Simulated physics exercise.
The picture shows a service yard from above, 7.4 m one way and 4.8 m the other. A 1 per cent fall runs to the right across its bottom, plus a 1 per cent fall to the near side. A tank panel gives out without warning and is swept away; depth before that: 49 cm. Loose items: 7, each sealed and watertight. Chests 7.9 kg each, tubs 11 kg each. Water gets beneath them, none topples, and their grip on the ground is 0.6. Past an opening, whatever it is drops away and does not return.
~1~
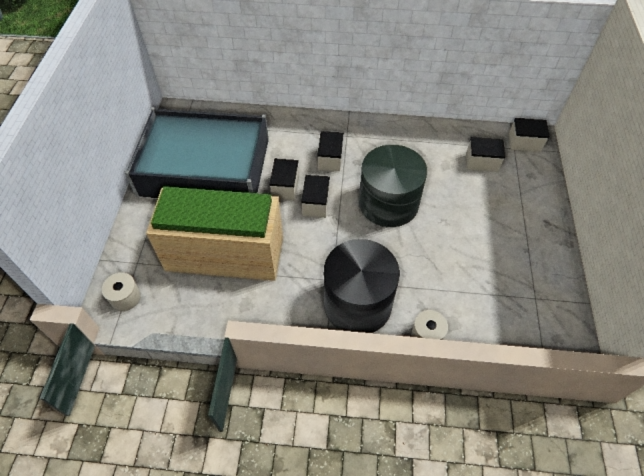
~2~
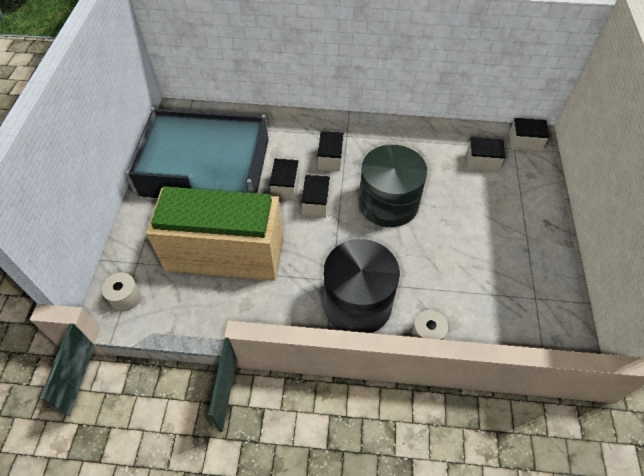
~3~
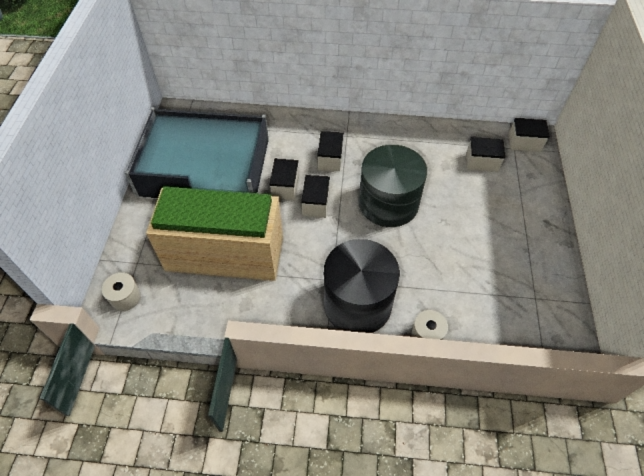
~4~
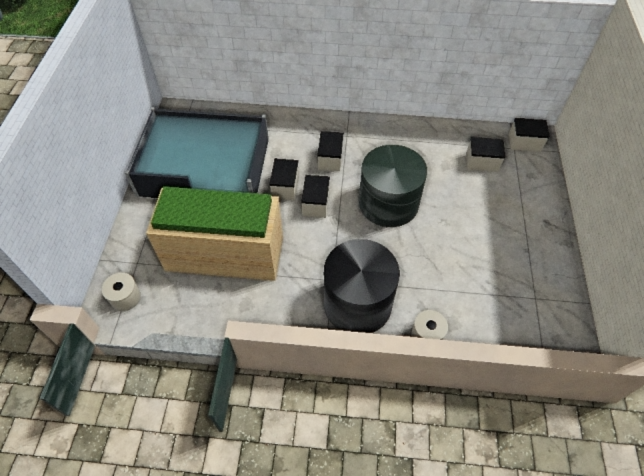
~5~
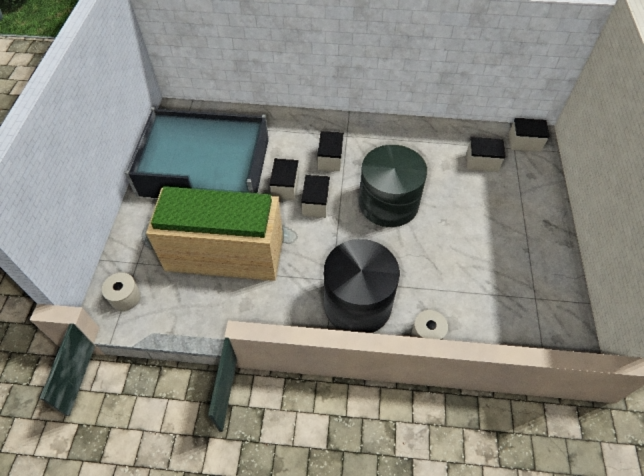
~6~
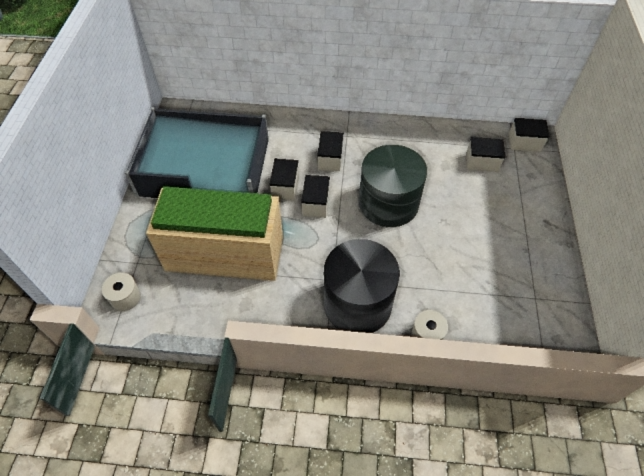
A walled service yard seen from above holds a dark-sided tank of blue-green water, a grass-topped wooden block, round drums and small dark-topped boxes. Part of the tank's near side disappears early on, and a faint sheet of water then shows on the paving around the block, while the objects stay put.
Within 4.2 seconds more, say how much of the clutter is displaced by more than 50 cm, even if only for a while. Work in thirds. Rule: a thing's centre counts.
It does not reach a third.
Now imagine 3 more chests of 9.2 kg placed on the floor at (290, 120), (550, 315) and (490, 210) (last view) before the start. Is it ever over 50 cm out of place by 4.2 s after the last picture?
Order as listed: Inside half a metre / inside half a metre / inside half a metre.
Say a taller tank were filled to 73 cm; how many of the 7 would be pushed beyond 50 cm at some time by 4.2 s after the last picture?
3.
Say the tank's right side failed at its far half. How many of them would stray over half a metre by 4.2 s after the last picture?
That would give 3.
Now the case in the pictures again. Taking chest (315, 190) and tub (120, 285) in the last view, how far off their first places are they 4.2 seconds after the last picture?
Taking them in turn, I get 300 cm for the first and 80 cm for the second.
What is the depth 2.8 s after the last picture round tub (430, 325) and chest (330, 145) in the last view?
Roughly 1 and 2 cm.
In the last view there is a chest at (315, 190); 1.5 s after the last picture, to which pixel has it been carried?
(356, 155) or thereabouts.
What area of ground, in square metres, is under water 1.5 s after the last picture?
That flooded area is roughly 13 m2.
Then, 0.4 s after the last picture 0 of 7 are over 50 cm from their spots; 0 afloat.
Then, 1.5 s after the last picture 1 of 7 are over 50 cm from their spots; 0 afloat.
Then, 2.8 s after the last picture 1 of 7 are over 50 cm from their spots; 0 afloat.
Then, 4.2 s after the last picture 2 of 7 are over 50 cm from their spots, and 2 have been at some point; 0 afloat.
